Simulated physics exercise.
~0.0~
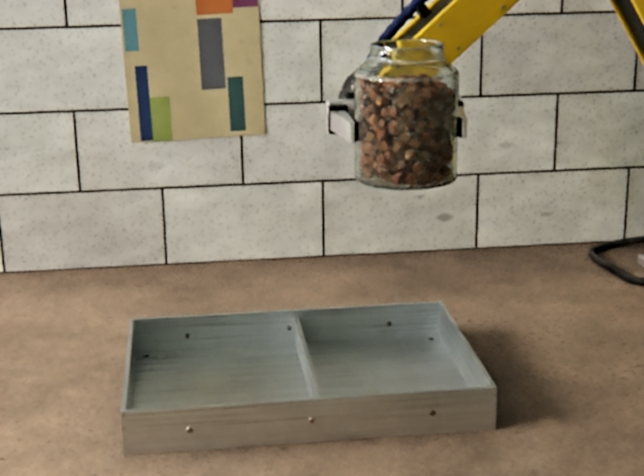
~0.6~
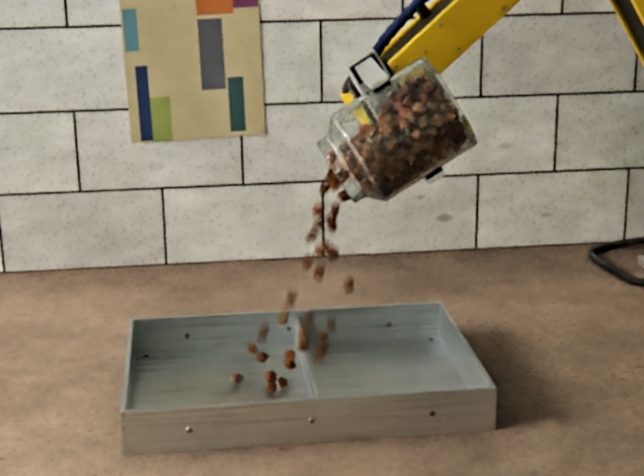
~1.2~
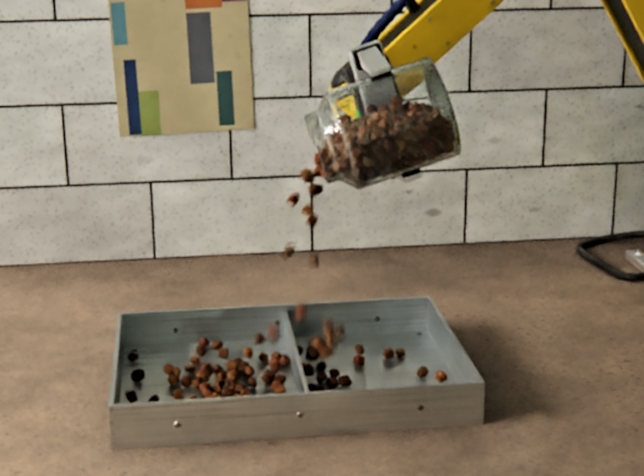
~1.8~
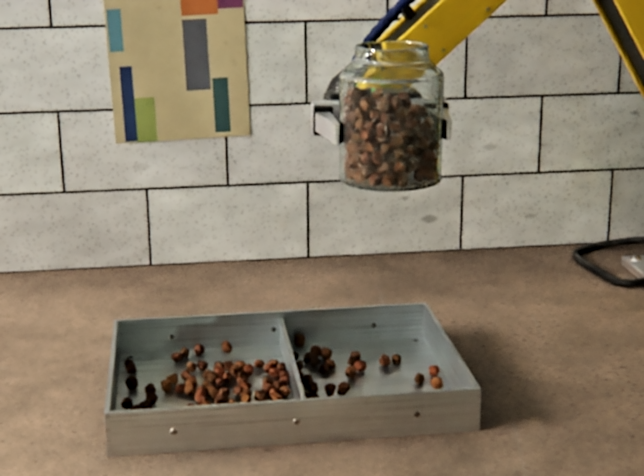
Yellow robot arm tipping a glass jar, spilling brown pellets into both parts of a divided tray, then righting it still mostly full.
